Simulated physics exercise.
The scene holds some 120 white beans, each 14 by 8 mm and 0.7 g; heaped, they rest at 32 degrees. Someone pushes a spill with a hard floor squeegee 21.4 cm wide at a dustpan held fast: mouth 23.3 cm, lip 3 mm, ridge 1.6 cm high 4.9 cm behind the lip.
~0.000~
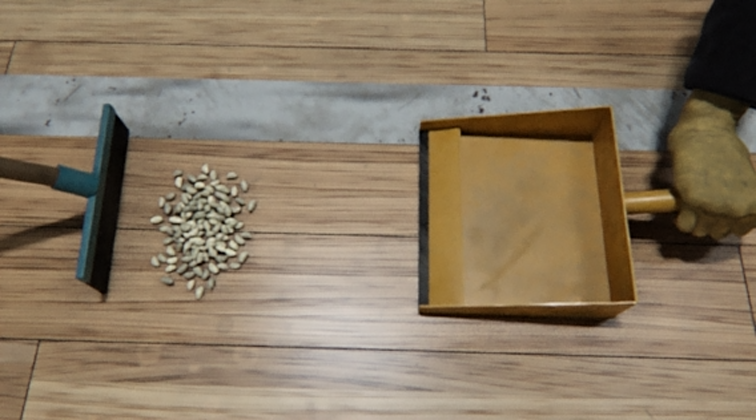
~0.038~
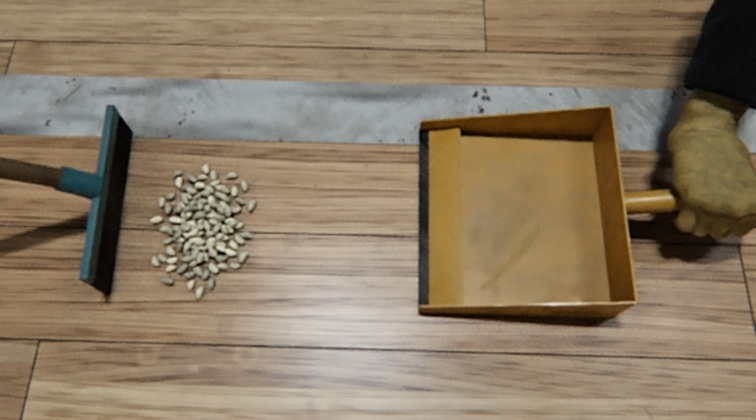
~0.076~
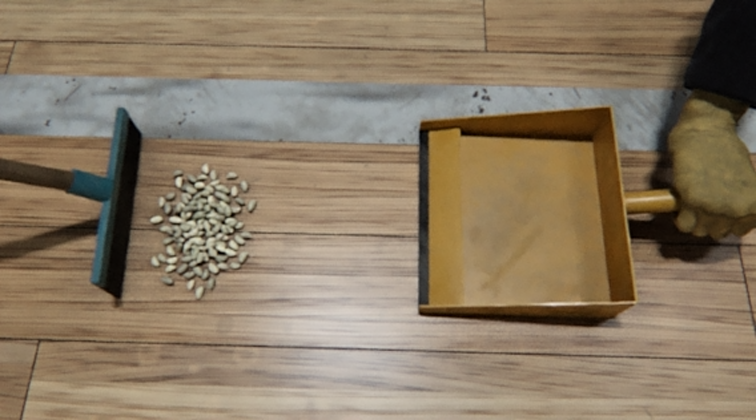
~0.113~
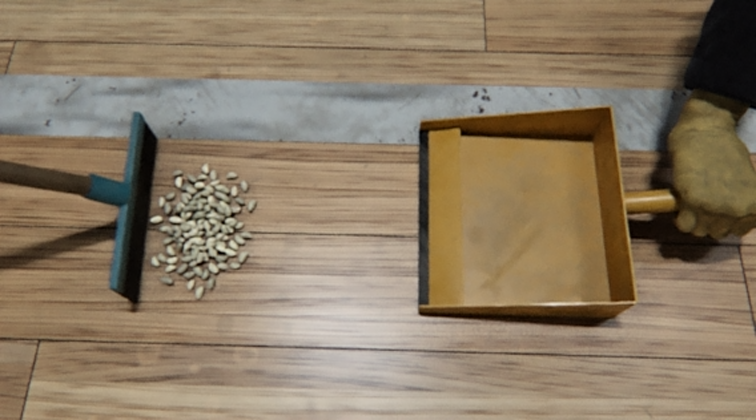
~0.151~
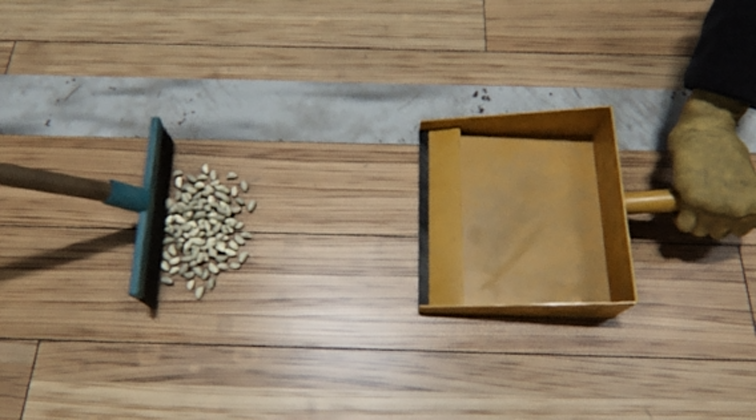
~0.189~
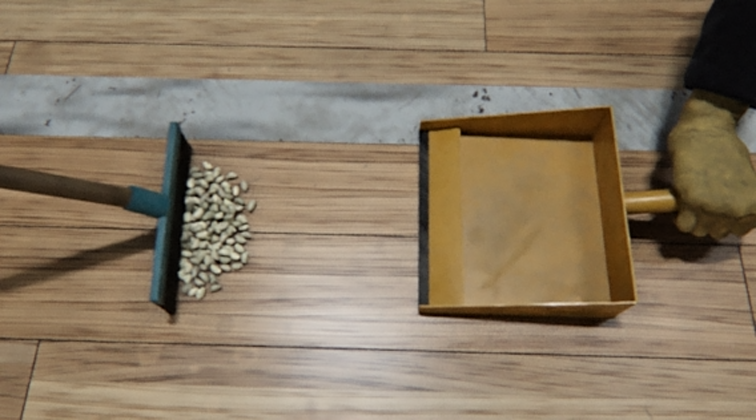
Gloved hand holding a yellow dustpan still while a teal squeegee slides right across wooden floor, bunching a pile of pale beans.
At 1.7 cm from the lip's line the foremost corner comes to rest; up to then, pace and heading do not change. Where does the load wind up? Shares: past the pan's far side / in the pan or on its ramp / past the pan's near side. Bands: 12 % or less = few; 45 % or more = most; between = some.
Shares - far side: Few; pan: Some; near side: Some.
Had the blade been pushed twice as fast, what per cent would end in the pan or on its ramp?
Near 35 %.
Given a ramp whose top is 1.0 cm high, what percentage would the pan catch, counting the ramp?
I'd guess close to 25 per cent.
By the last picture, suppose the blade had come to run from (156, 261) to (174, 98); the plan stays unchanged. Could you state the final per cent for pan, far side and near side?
Pan 35 % / far 10 % / near 5 %.
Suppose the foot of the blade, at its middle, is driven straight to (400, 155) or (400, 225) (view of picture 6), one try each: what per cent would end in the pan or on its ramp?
Roughly 35 % and 45 %.
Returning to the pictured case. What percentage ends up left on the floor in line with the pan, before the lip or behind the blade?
Around 45 in a hundred.
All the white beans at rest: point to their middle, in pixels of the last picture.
Approximately (419, 268) in the last picture.
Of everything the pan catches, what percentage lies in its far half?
10 per cent.
After 0.41 s, middle of the blade 15 cm from the lip; 0 % over the lip, far side 0 %, near side 10 %.
After 0.56 s, middle of the blade 6 cm from the lip; 0 % over the lip, far side 0 %, near side 20 %.
After 0.83 s, middle of the blade 2 cm from the lip; 25 % over the lip, far side 0 %, near side 25 %.
By 2.8 s all is still; far side 5 %, pan 25 %, near side 25 %, in front of the lip or behind the blade 45 %.
